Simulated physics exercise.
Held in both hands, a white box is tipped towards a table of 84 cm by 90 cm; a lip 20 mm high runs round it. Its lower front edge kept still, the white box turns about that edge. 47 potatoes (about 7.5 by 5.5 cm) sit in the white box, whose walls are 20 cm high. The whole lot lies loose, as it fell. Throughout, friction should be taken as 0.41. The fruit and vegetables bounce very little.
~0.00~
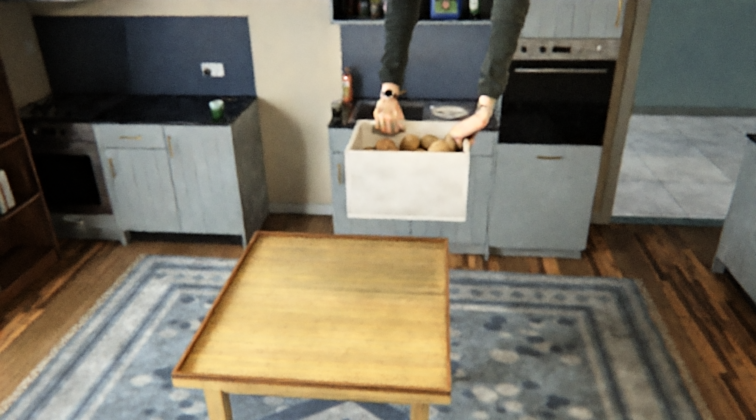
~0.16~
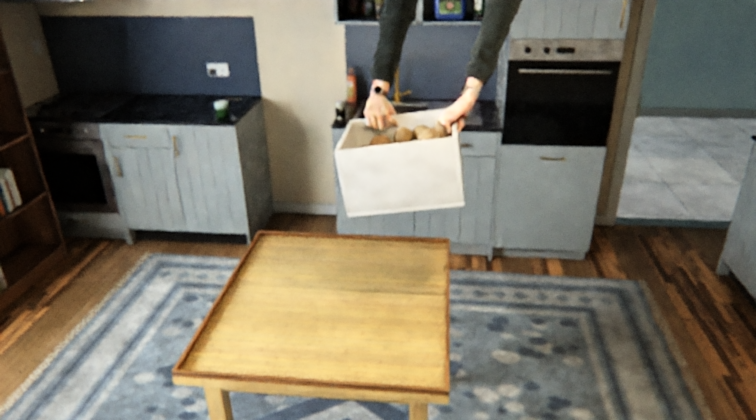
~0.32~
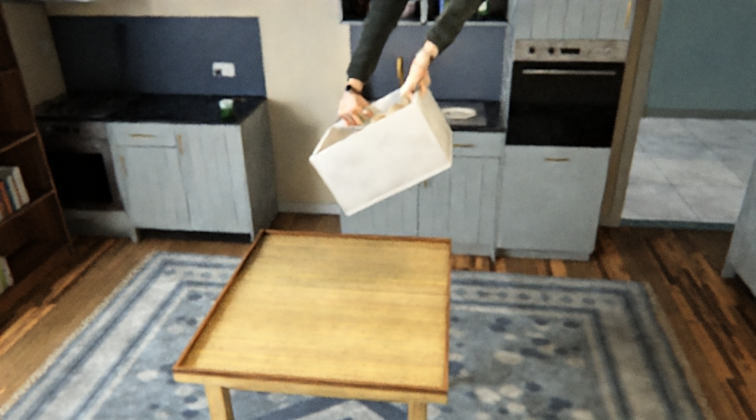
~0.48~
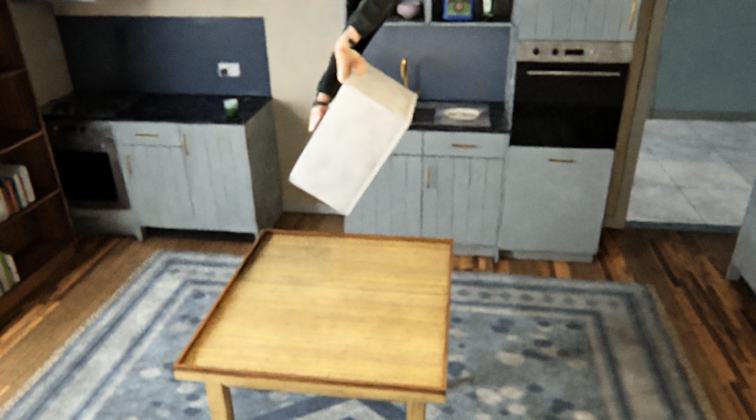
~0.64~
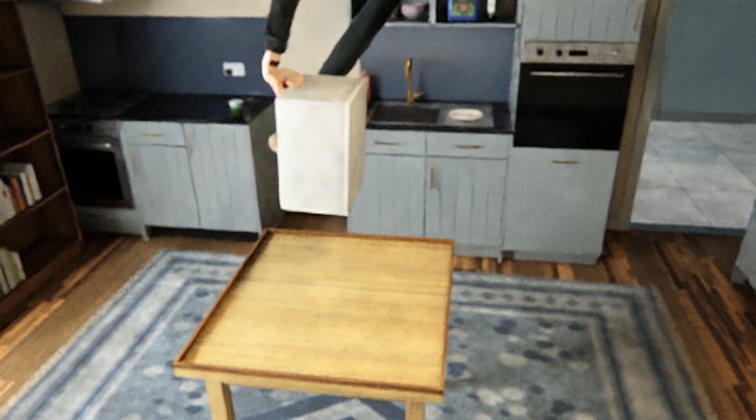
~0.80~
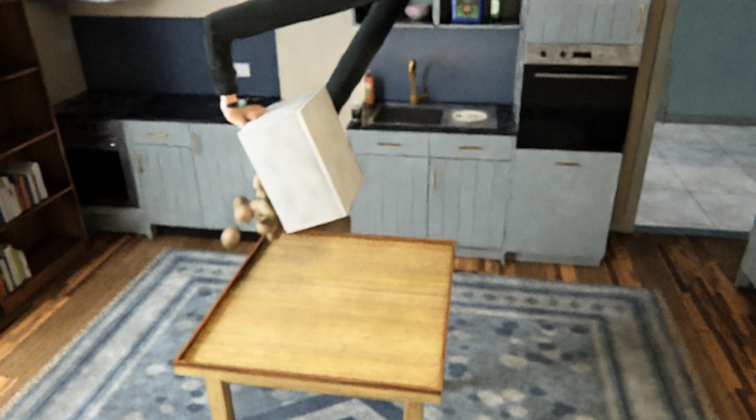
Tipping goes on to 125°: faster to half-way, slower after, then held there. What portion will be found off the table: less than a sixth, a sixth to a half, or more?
The count lies from a sixth to half of the whole.
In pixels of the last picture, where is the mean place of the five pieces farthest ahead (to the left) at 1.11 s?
Close to (163, 331).
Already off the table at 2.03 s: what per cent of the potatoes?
40 %.
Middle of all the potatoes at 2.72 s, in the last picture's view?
(245, 278).
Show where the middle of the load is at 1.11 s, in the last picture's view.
Roughly at pixel (256, 280).
After 1.11 s, tilt 125°; 4 still in the white box, 29 on the table top, 5 over the left end of the table and 9 in the air.
After 1.49 s, tilt 125°; 30 on the table top and 17 over the left end of the table.
After 2.03 s, tilt 125°; 29 on the table top and 18 over the left end of the table.
When it is over (at 2.72 s), 29 on the table top and 18 over the left end of the table. Asked share, 18 of 47, 38 per cent.
